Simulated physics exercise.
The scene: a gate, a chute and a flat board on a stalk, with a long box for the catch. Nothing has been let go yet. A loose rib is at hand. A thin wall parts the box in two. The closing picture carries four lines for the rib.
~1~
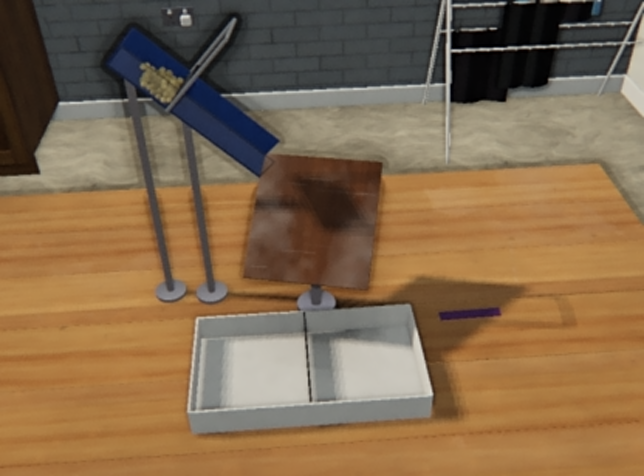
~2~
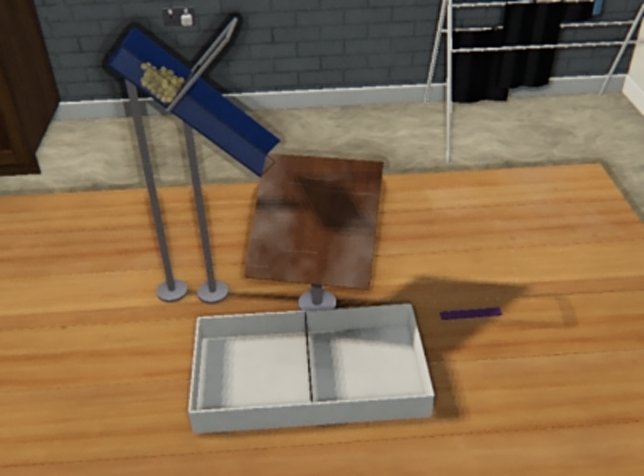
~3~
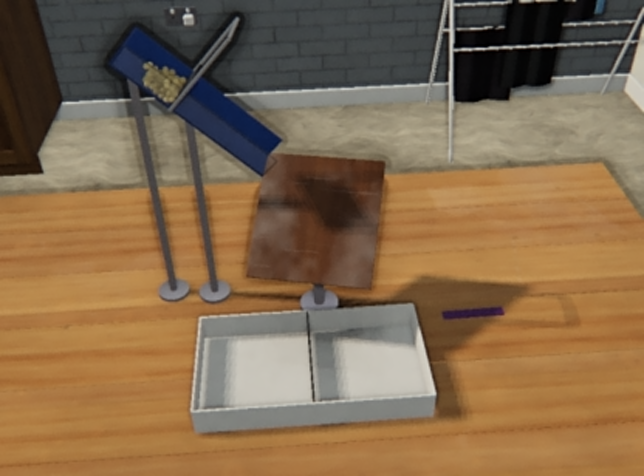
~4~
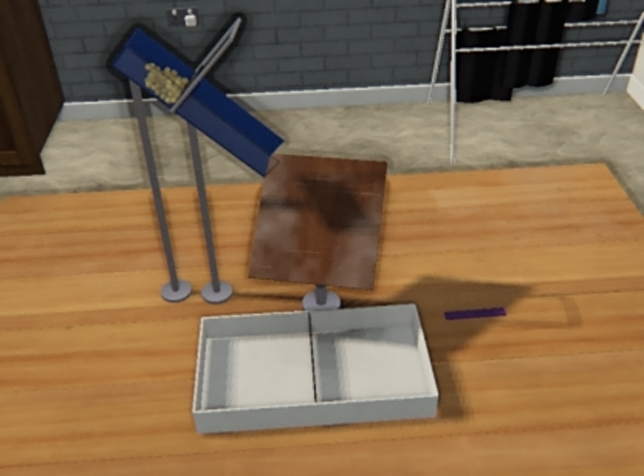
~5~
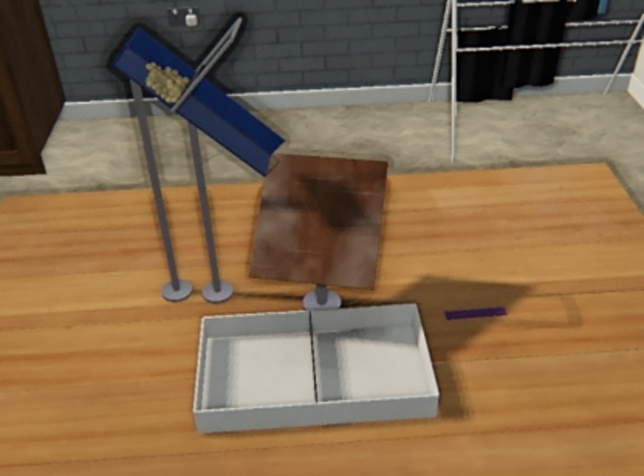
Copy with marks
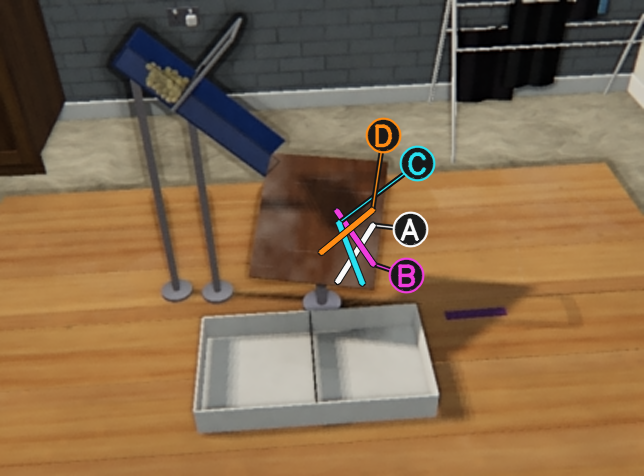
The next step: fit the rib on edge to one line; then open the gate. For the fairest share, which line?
Best: A.
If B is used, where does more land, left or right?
The right half.
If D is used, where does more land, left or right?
Left.
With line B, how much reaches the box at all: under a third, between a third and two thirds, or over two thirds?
Line B gives over two thirds.
On the marked copy, line A from (373, 225) to (337, 281); line B from (336, 211) to (373, 264); line C from (338, 222) to (362, 283); line D from (372, 210) to (321, 252).
With A, of what is caught, about two thirds in the left half, about a third in the right.
With B, of what is caught, about a quarter in the left half, most in the right.
With C, of what is caught, about a quarter in the left half, most in the right.
With D, of what is caught, nearly all in the left half, a small part in the right.
